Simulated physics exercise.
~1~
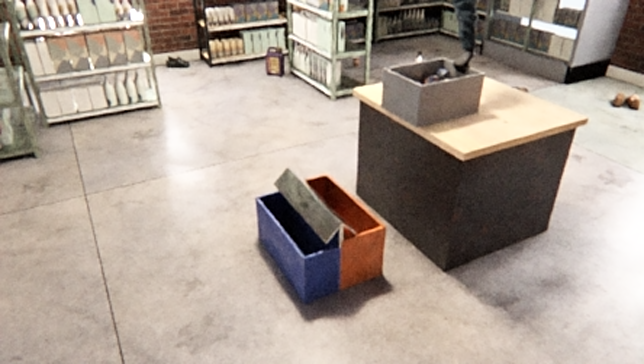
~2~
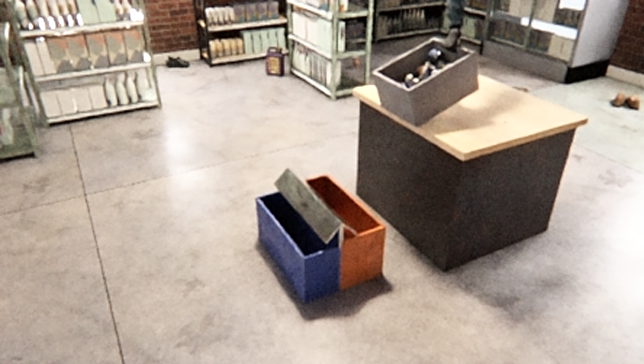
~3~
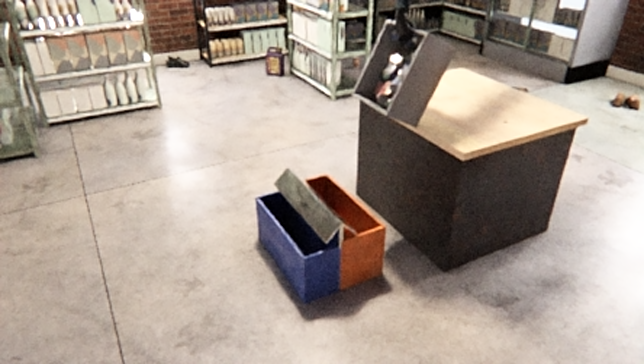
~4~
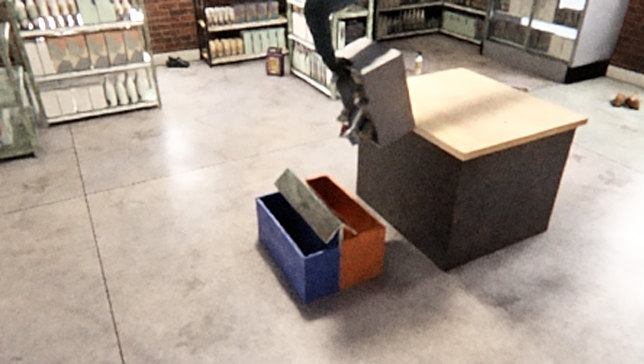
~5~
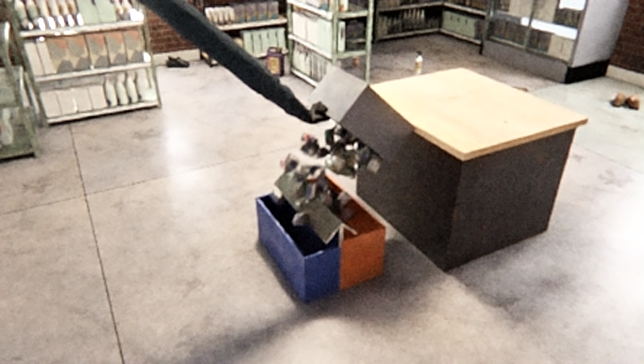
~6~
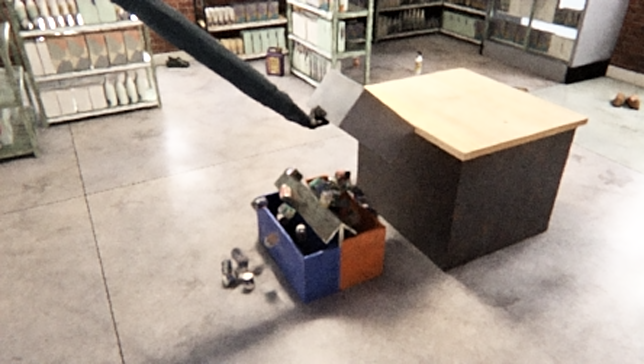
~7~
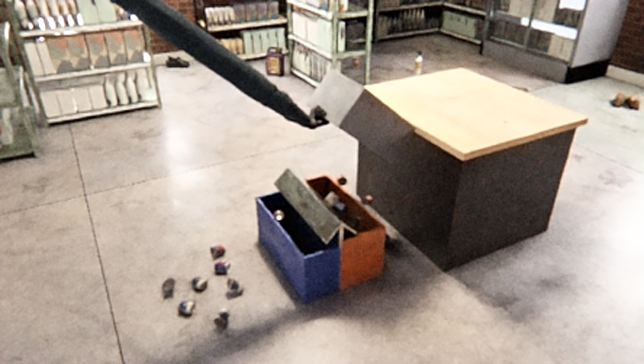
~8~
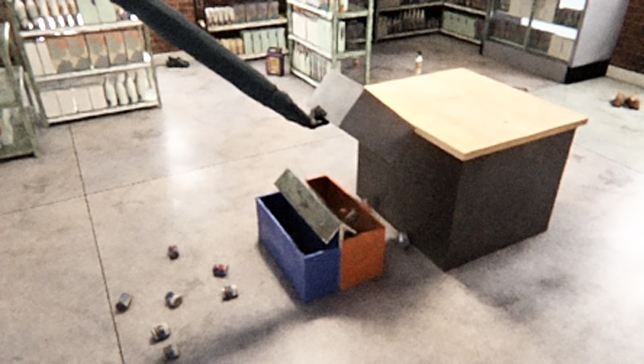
To begin with, a grey tote full of small tins sits on a wood-topped bench, while an orange box and a blue bin stand side by side on the floor below, with a roof-shaped splitter above them. A dark mechanical arm lifts the tote and tilts it leftward over the bench's edge. The tote turns nearly upside down, and the tins pour onto the splitter. Some drop into the two containers, while others tumble onto the floor. The arm holds the tote tipped as several tins scatter left of the blue bin and a few rest beside the bench.
